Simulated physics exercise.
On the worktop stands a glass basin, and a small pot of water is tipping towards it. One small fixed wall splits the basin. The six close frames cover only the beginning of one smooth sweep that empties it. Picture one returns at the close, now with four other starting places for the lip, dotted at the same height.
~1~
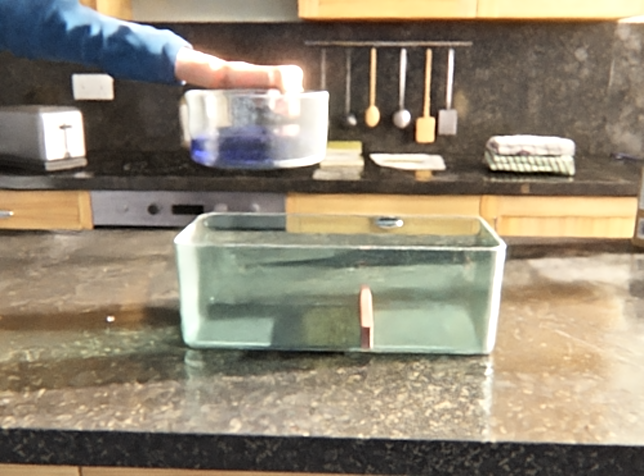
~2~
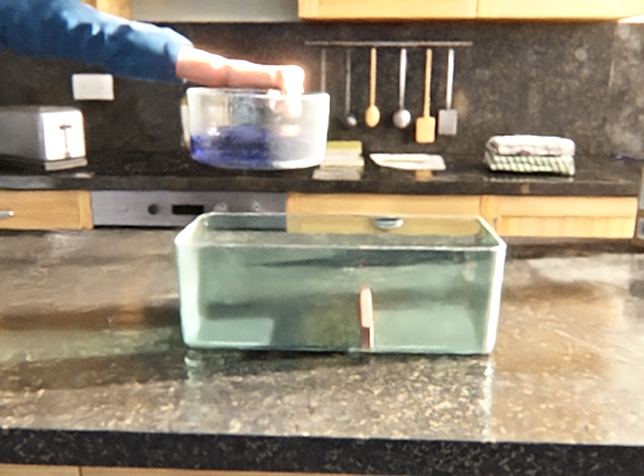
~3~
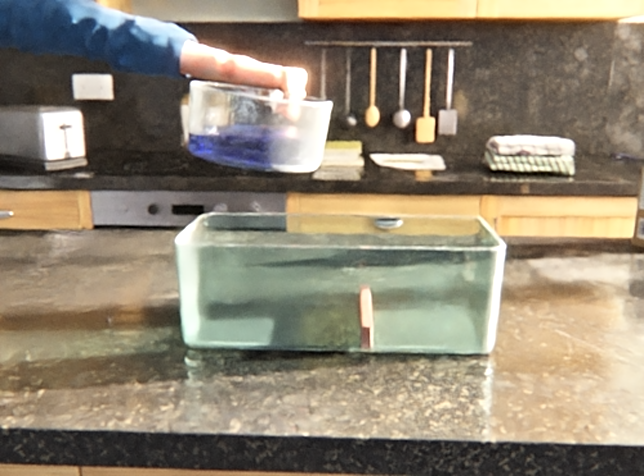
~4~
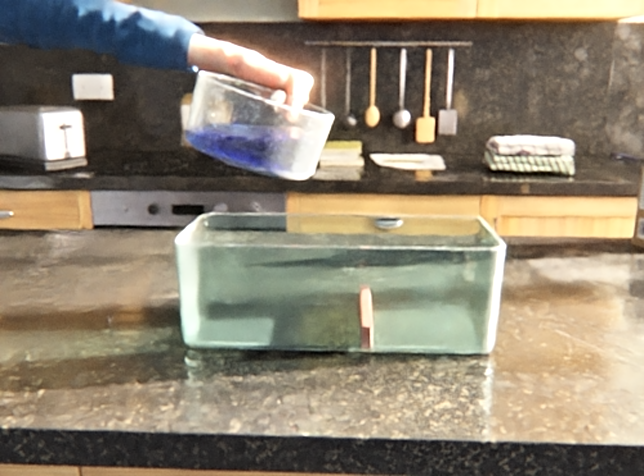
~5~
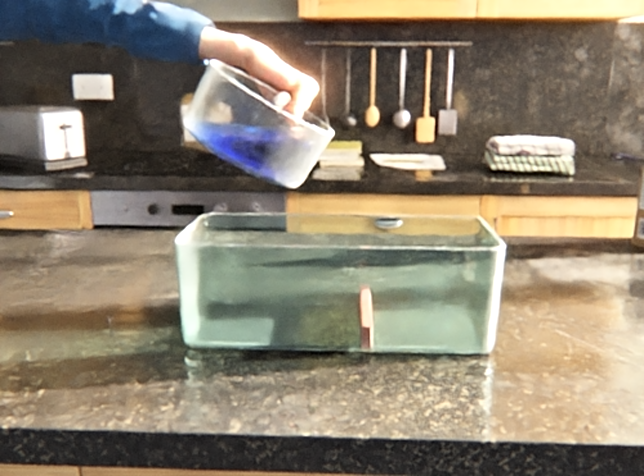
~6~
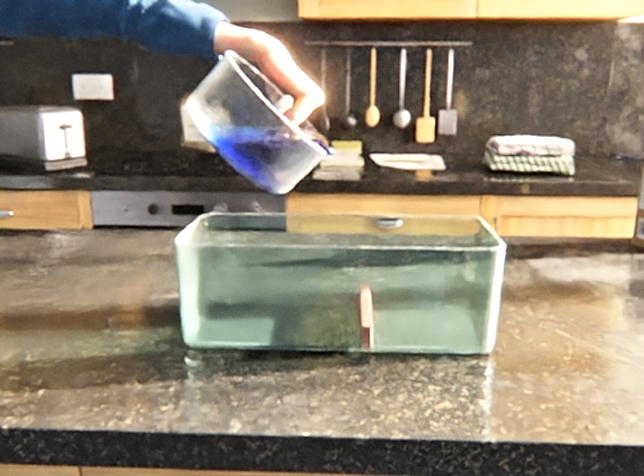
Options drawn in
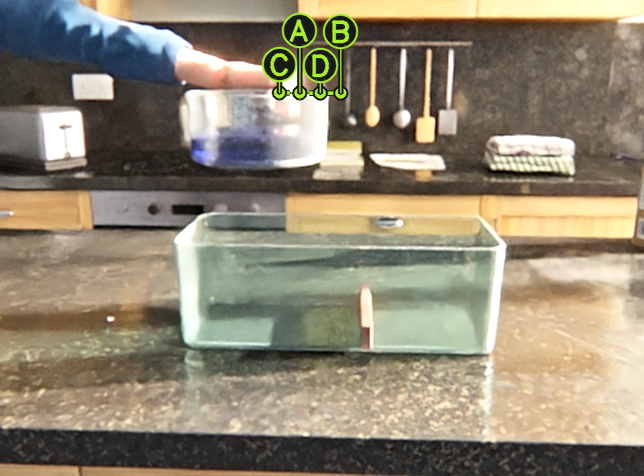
The video shows a hand holding a clear container of blue liquid above a rectangular glass basin on a kitchen worktop, then tilting it steadily to the right until the liquid reaches the container's lowered rim.
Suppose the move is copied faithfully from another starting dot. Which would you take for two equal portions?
Use place B.
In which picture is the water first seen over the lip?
In picture 6.
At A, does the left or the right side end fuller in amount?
The left side.
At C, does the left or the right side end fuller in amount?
The left side.
In lime, A at (299, 92); B at (340, 93); C at (279, 92); D at (320, 93).
If A is chosen, about 91 % ends left of the wall and 8 % right of it.
If B is chosen, about 52 % ends left of the wall and 47 % right of it.
If C is chosen, about 87 % ends left of the wall and 13 % right of it.
If D is chosen, about 73 % ends left of the wall and 26 % right of it.
